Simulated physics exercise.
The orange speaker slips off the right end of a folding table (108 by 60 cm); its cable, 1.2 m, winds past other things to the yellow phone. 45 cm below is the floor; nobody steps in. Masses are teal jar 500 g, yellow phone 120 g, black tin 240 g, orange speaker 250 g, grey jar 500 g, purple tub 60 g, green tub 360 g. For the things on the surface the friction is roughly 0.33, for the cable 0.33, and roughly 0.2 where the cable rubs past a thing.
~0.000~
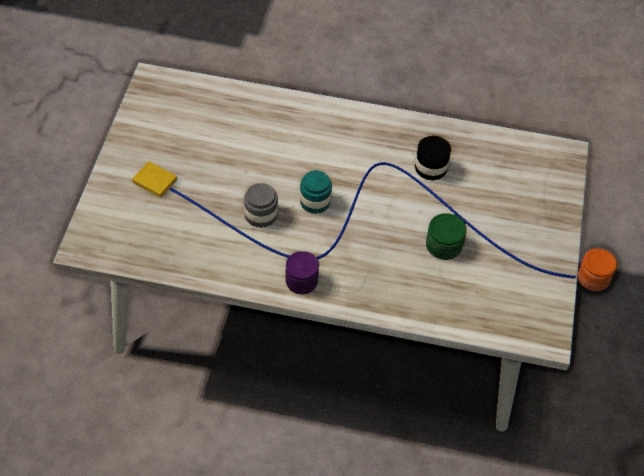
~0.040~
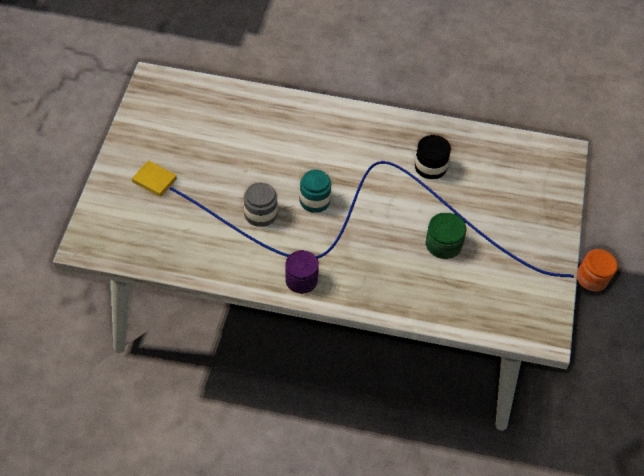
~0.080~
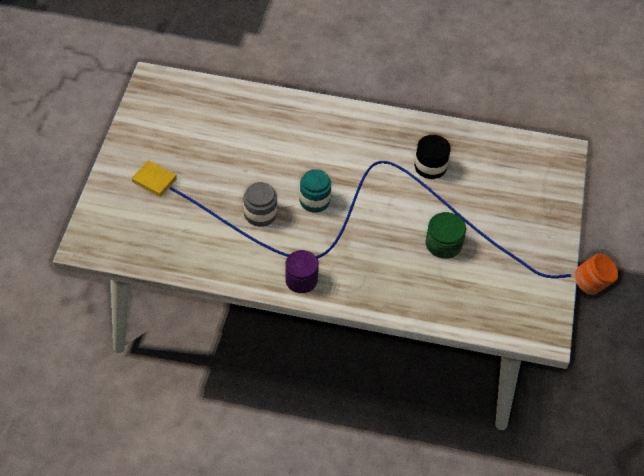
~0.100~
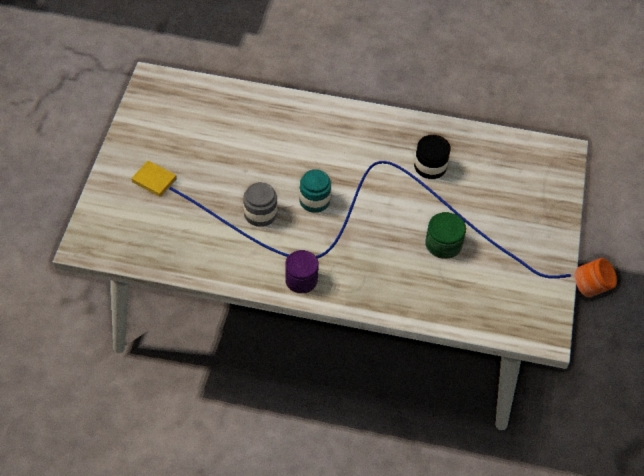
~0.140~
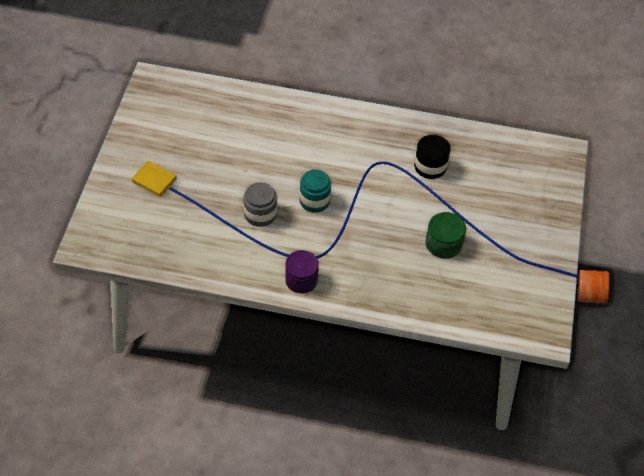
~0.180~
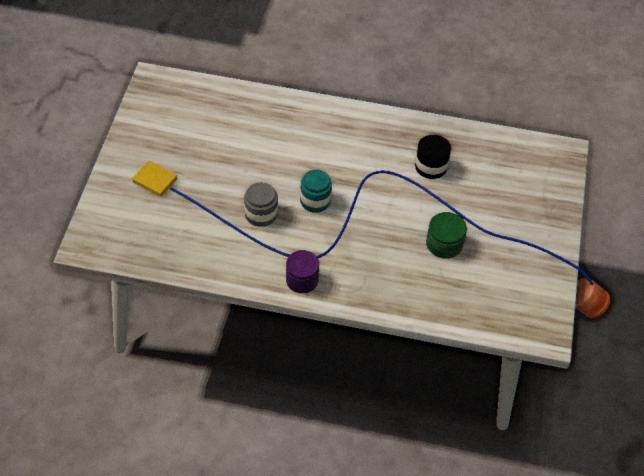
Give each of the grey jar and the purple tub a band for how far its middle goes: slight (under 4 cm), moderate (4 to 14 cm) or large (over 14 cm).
Bands given - grey jar: Slight; purple tub: Slight.
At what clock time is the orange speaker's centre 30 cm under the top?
It happens at 0.32 seconds on the clock.
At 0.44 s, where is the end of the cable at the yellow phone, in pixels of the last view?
Pixel estimate: (234, 216).
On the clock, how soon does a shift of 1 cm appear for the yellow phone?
For the yellow phone, 0.34 seconds.
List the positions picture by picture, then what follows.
The first frame shows grey jar (261, 194); purple tub (302, 264); cable runs through (524, 263) (439, 199) (362, 184) (216, 217).
The second frame shows orange speaker (601, 262); cable runs through (523, 262) (361, 183) (216, 216).
The third frame shows orange speaker (597, 274); cable runs through (522, 262) (361, 183) (216, 216).
The fourth frame shows orange speaker (596, 278); cable runs through (522, 262) (361, 183) (216, 216).
The fifth frame shows orange speaker (594, 287); cable runs through (525, 261) (361, 183) (216, 216).
The sixth frame shows grey jar (261, 193); purple tub (303, 263); cable runs through (551, 253) (451, 208) (362, 183) (217, 216).
By 0.4 s, the cable's tail end at (234, 216); yellow phone 16 cm off its start, orange speaker over the edge.
By 0.7 s, the cable's tail end at (250, 233); grey jar 1 cm off its start, yellow phone 27 cm off its start, orange speaker over the edge.
By 0.9 s, the cable's tail end at (251, 234); grey jar 1 cm off its start at (265, 192), yellow phone 27 cm off its start at (244, 246), orange speaker over the edge.
By 1.2 s, the cable's tail end at (251, 234); grey jar 1 cm off its start, yellow phone 27 cm off its start, orange speaker over the edge.
By 2.4 s, the cable's tail end at (251, 234); grey jar 1 cm off its start at (265, 192), purple tub 0 cm off its start at (303, 263), yellow phone 27 cm off its start at (244, 246), orange speaker over the edge.
